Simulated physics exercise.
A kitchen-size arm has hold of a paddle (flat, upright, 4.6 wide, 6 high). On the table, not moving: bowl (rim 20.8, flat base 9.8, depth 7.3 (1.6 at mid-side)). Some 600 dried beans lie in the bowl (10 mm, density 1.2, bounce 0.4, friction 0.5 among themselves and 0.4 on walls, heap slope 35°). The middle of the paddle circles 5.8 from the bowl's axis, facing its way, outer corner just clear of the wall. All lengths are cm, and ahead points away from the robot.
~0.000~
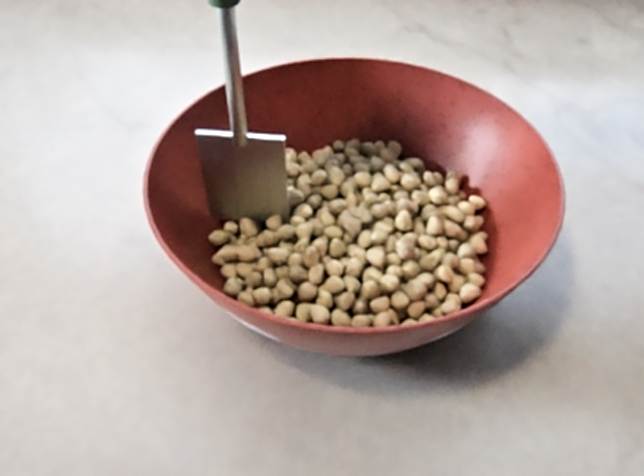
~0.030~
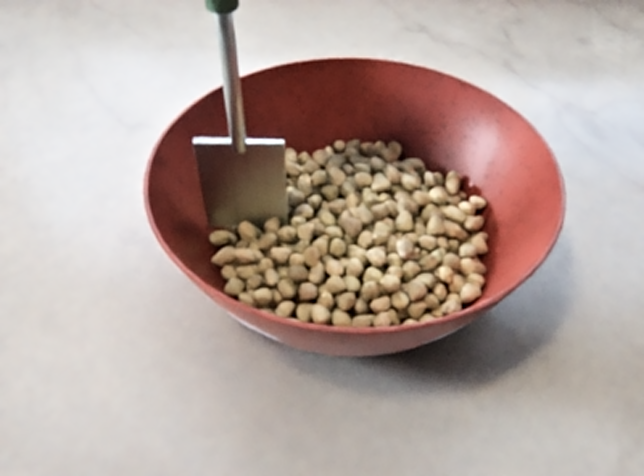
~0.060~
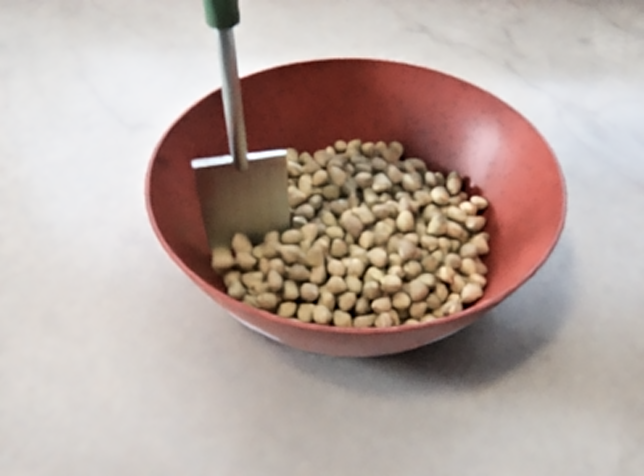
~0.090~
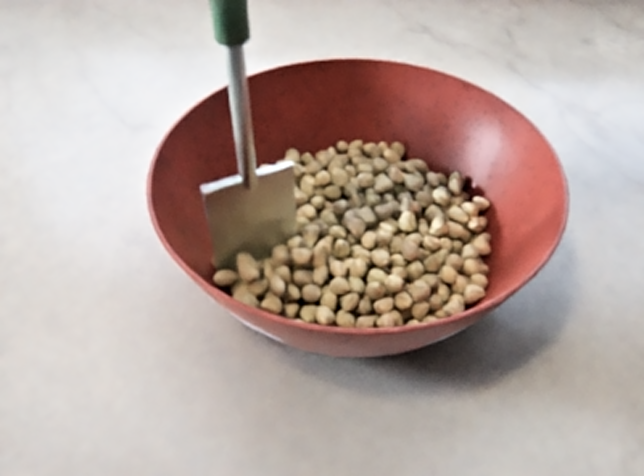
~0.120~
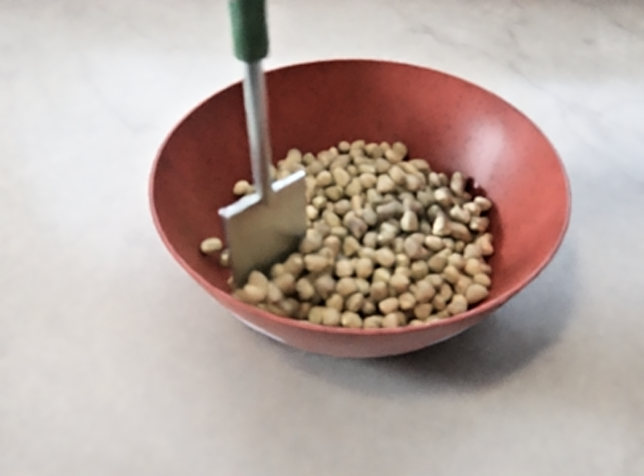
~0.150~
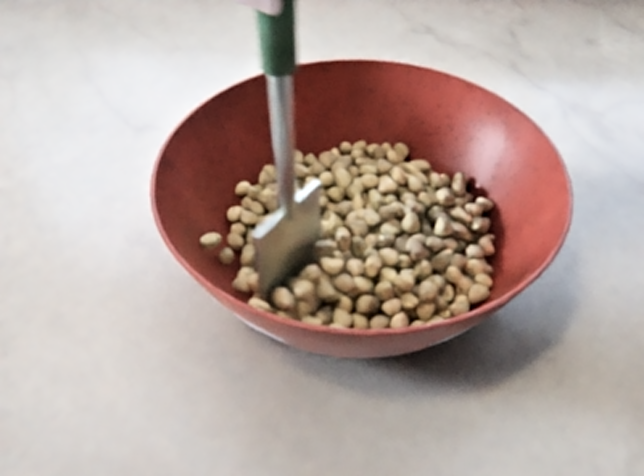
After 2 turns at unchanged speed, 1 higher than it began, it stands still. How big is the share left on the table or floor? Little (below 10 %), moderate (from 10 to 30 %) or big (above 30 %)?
On the table or floor the share is little, below 10 %.
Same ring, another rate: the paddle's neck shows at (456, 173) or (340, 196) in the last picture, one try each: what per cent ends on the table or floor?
Some 25 and 10 per cent.
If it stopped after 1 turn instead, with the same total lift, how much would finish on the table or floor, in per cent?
In that case some 0 per cent.
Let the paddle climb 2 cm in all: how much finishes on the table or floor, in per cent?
Some 0 per cent.
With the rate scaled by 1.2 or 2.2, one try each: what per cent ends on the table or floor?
Some 5 and 20 per cent.
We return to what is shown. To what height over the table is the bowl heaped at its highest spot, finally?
About 6.0 cm.
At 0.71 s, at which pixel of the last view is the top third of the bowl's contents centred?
At about (258, 183).
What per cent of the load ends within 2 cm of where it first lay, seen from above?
Roughly 35 per cent.
After 0.71 s, 321° round, highest piece 8 above the table; 599 in the bowl, 1 in flight or on the tool.
After 1.26 s, 221° round, highest piece 8 above the table; 583 in the bowl, 13 on the table or floor, 4 in flight or on the tool.
After 1.74 s, 0° round, highest piece 6 above the table; 583 in the bowl, 17 on the table or floor.
After 2.44 s, 0° round, highest piece 6 above the table; 583 in the bowl, 17 on the table or floor.
At rest, 583 in the bowl, 17 on the table or floor. That is 3 % on the table or floor.
